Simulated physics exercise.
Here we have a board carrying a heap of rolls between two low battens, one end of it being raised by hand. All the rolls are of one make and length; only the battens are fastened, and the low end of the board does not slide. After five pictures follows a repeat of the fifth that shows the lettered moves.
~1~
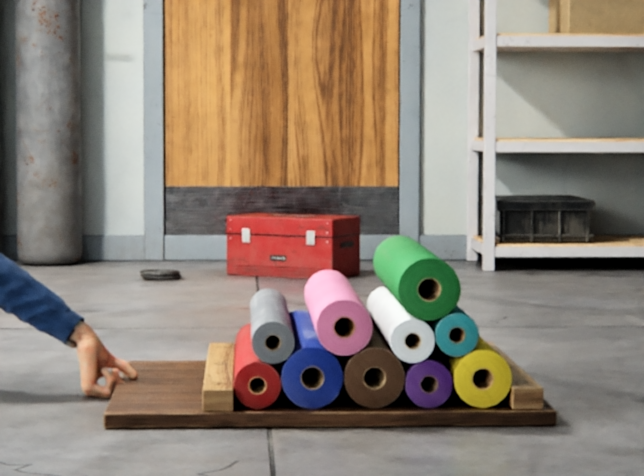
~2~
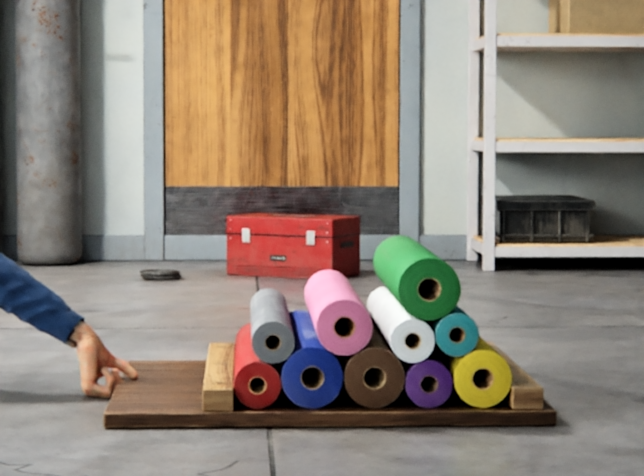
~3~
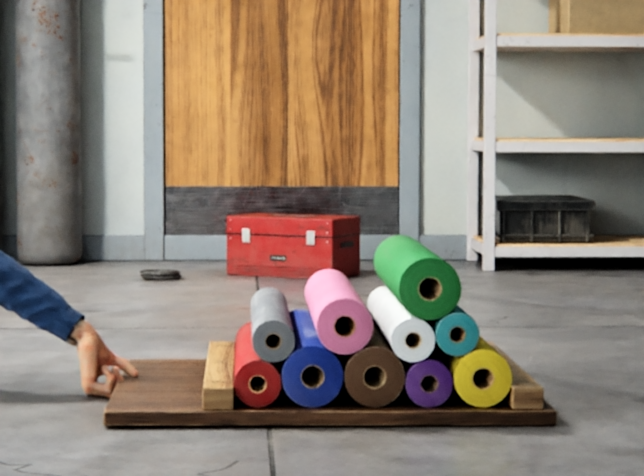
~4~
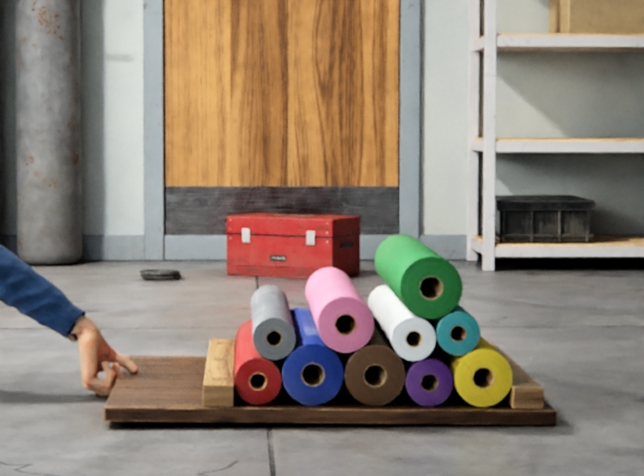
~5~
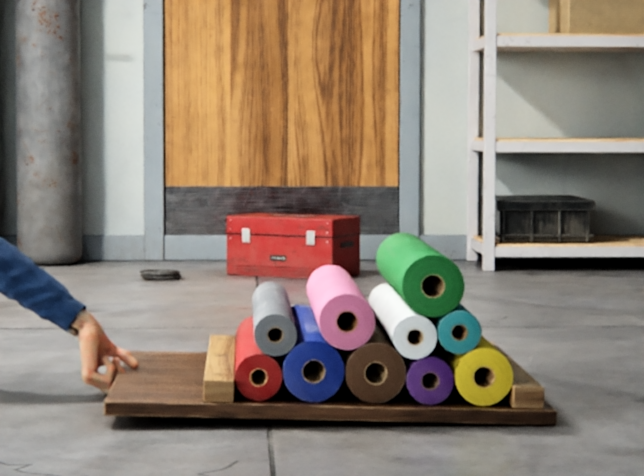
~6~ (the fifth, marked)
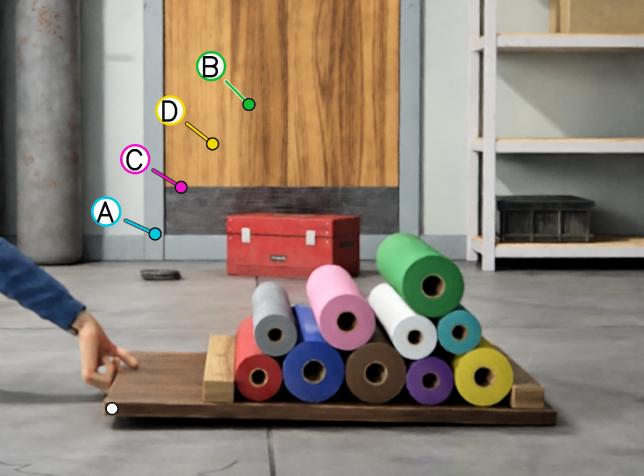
A hand at the left gripped the end of a wooden board and slowly raised it a little, tilting the stacked colourful rolls slightly while they stayed piled between two wooden strips.
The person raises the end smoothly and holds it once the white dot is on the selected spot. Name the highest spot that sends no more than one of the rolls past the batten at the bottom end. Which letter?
The answer is mark A.
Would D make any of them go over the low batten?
Yes, at D.
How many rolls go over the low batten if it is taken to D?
The count is four.
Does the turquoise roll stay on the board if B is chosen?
No, with B.
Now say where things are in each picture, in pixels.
In the first picture, brown roll (375, 378); purple roll (429, 384); yellow roll (482, 379).
In the second picture, yellow roll (482, 379); grey roll (273, 343).
In the third picture, board (323, 379); red roll (257, 384); grey roll (273, 341); green roll (430, 289).
In the fourth picture, board (323, 377); red roll (258, 381); blue roll (313, 375).
In the fifth picture, board (323, 375); red roll (259, 377); blue roll (314, 371).
On the marked copy, A at (155, 234); B at (249, 104); C at (181, 187); D at (213, 144); the white dot at (112, 408).
With A. Early on, board at 16°.
Further on, board at 25°.
At the end, board at 25°, none over the low batten.
As for the rest, B four over the low batten (white, turquoise, pink, green); C four over the low batten (white, turquoise, pink, green); D four over the low batten (white, turquoise, pink, green).
